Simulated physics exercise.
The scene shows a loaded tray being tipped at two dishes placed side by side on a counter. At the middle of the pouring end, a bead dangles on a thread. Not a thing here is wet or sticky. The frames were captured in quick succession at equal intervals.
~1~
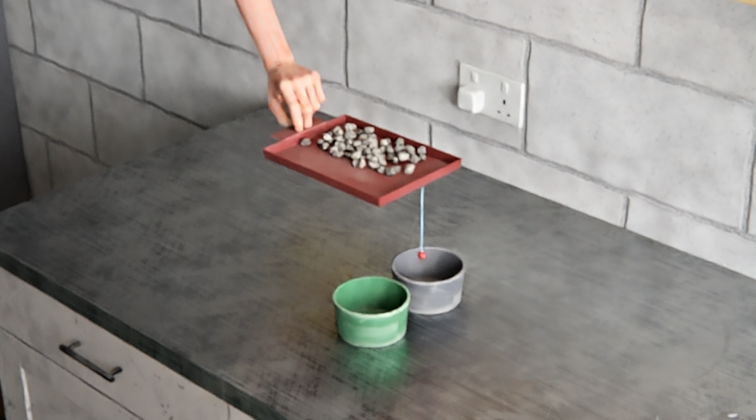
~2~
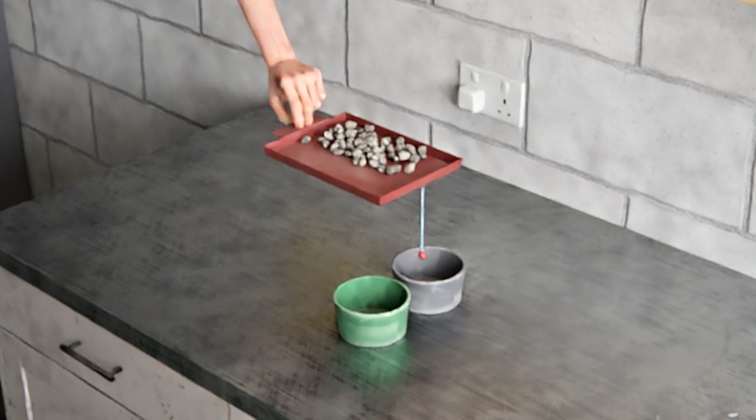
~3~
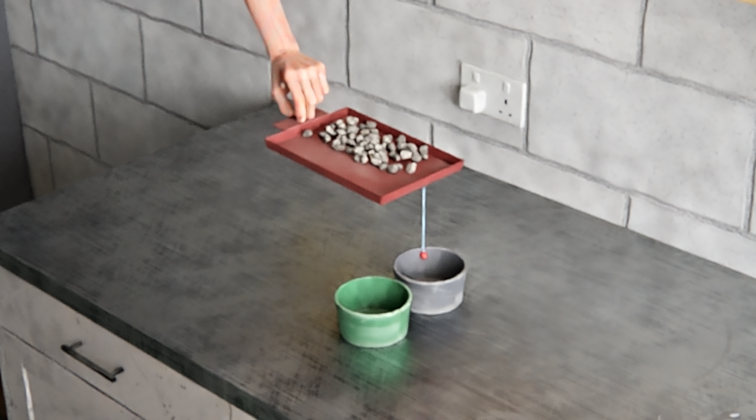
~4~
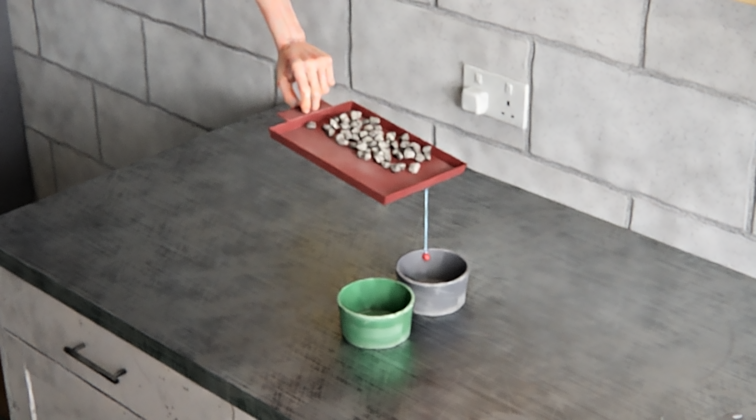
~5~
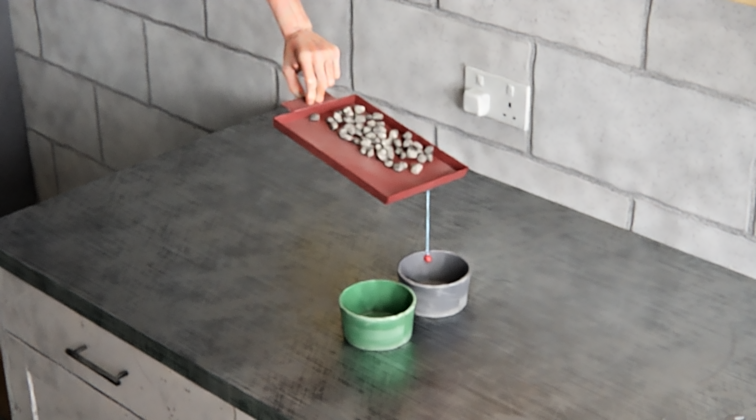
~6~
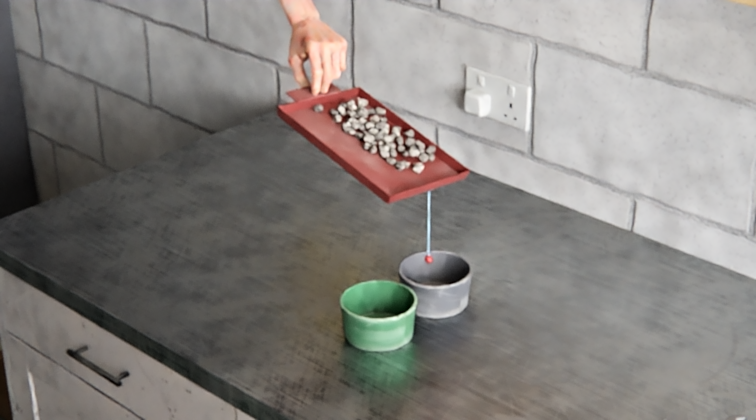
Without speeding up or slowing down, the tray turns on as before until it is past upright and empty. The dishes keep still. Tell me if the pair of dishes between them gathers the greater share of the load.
The catch is short of half the load.
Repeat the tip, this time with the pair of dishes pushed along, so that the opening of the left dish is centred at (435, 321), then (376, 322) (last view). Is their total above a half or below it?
Well, not up to half at the first spot and not up to half at the second.
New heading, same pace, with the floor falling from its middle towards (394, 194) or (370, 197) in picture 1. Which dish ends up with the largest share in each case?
Note: Place 1, the dish at the left; place 2, the dish at the left.
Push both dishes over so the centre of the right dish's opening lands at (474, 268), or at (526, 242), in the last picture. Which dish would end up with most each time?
The right-hand one the first time, the left-hand one the second.
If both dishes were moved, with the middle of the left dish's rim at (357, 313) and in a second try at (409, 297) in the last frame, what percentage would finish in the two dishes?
In order, 0 % and 70 %.
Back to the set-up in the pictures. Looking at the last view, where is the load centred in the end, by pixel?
Centre at rest, last view: Approx. (482, 286).
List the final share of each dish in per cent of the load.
Out of every hundred, close to 0 go left and close to 30 go right.
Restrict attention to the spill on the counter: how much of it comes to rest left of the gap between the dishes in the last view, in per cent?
0 per cent, about.
Shortly afterwards, tray tipped steeply; all but a few on the tray; a little in the air.
Next, tray tipped past a quarter turn; near a quarter on the tray; a little in the right dish; near half outside both; a little in the air.
Some moments later, tray tipped past a quarter turn; near a quarter in the right dish; the bulk outside both.
In the end, tray tipped past a quarter turn; none at all in the left dish; near a quarter in the right dish; the bulk outside both.
